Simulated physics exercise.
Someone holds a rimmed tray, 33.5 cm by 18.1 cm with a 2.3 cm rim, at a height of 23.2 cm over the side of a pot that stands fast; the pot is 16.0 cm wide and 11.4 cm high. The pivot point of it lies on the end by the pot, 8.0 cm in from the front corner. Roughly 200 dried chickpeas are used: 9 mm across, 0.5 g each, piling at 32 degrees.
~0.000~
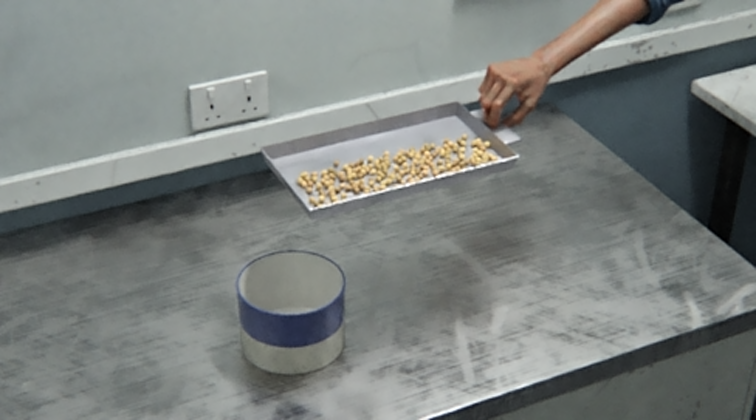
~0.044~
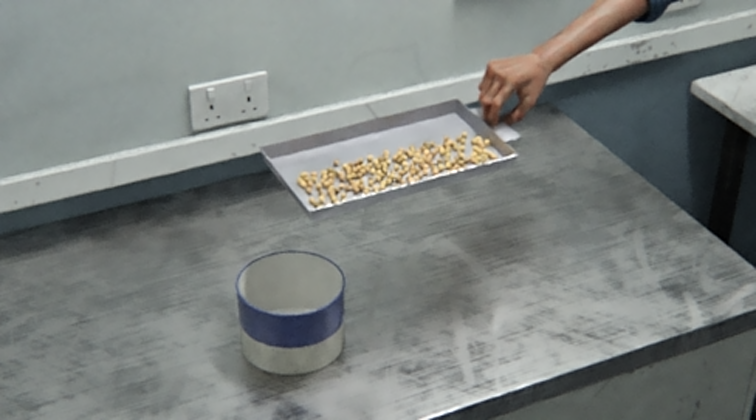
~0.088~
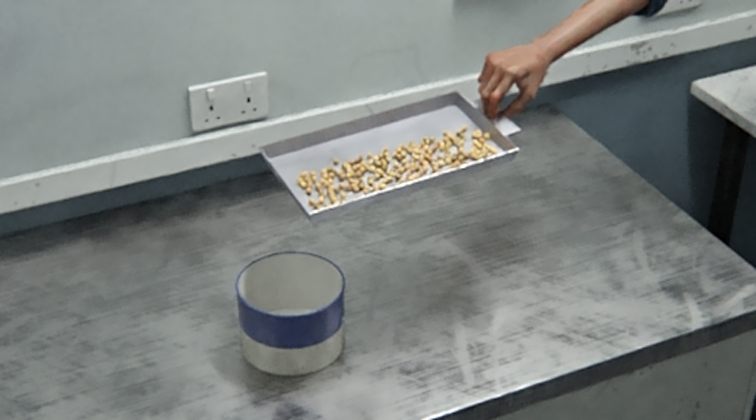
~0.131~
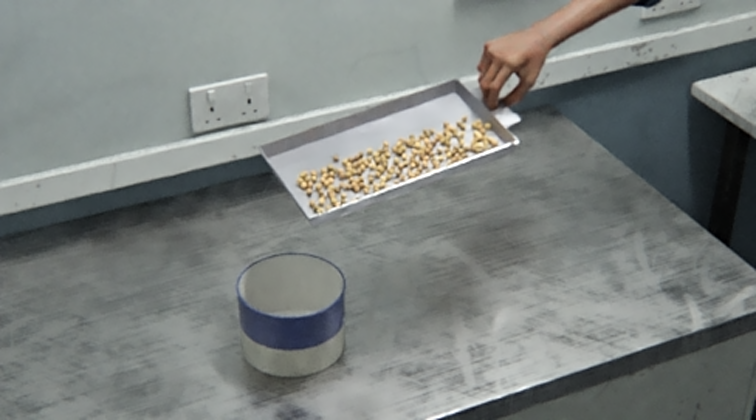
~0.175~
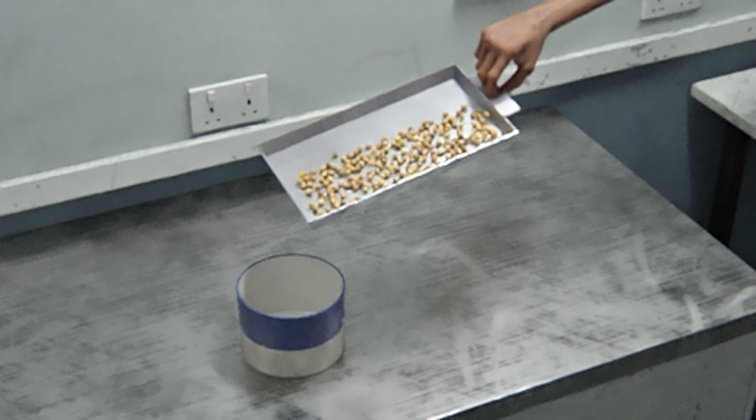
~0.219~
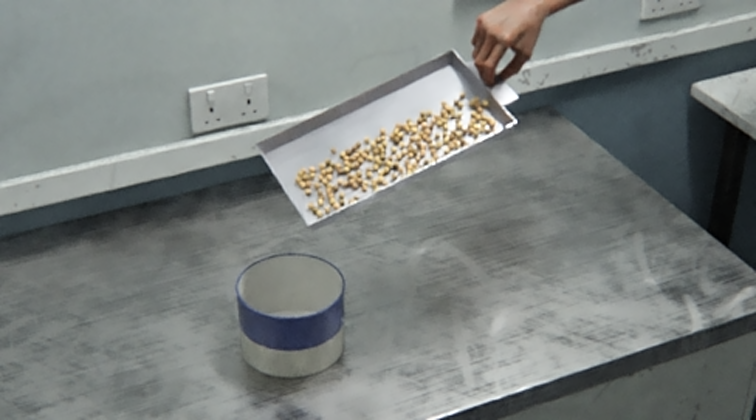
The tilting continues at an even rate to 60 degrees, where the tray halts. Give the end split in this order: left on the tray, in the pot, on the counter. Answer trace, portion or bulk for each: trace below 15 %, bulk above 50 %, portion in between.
Tray: Bulk. Pot: Portion. Counter: Trace.
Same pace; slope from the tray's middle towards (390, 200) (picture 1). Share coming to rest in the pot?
My best guess is some 0 per cent.
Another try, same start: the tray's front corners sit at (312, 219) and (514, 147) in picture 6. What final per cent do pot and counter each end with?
Per cent by place - pot 0, counter 0.
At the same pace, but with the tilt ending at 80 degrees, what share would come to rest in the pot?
I'd put it at close to 80 per cent.
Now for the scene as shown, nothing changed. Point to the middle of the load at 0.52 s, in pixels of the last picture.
Look near (361, 176) in the last picture.
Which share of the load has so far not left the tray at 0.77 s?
Of the load, some 90 percent.
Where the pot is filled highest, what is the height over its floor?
I'd put it at close to 1.0 centimetres.
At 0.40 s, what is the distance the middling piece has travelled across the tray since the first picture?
It has moved some 3 cm from its start.
After 0.40 s, tilt 41 degrees; the tray holds 100 %, the pot 0 %.
After 0.52 s, tilt 55 degrees; the tray holds 100 %, the pot 0 %.
Then, at 0.77 s, tilt 60 degrees; the tray holds 90 %, the pot 0 %.
By 2.1 s all is still; tray 70 %, pot 25 %, counter 5 %.
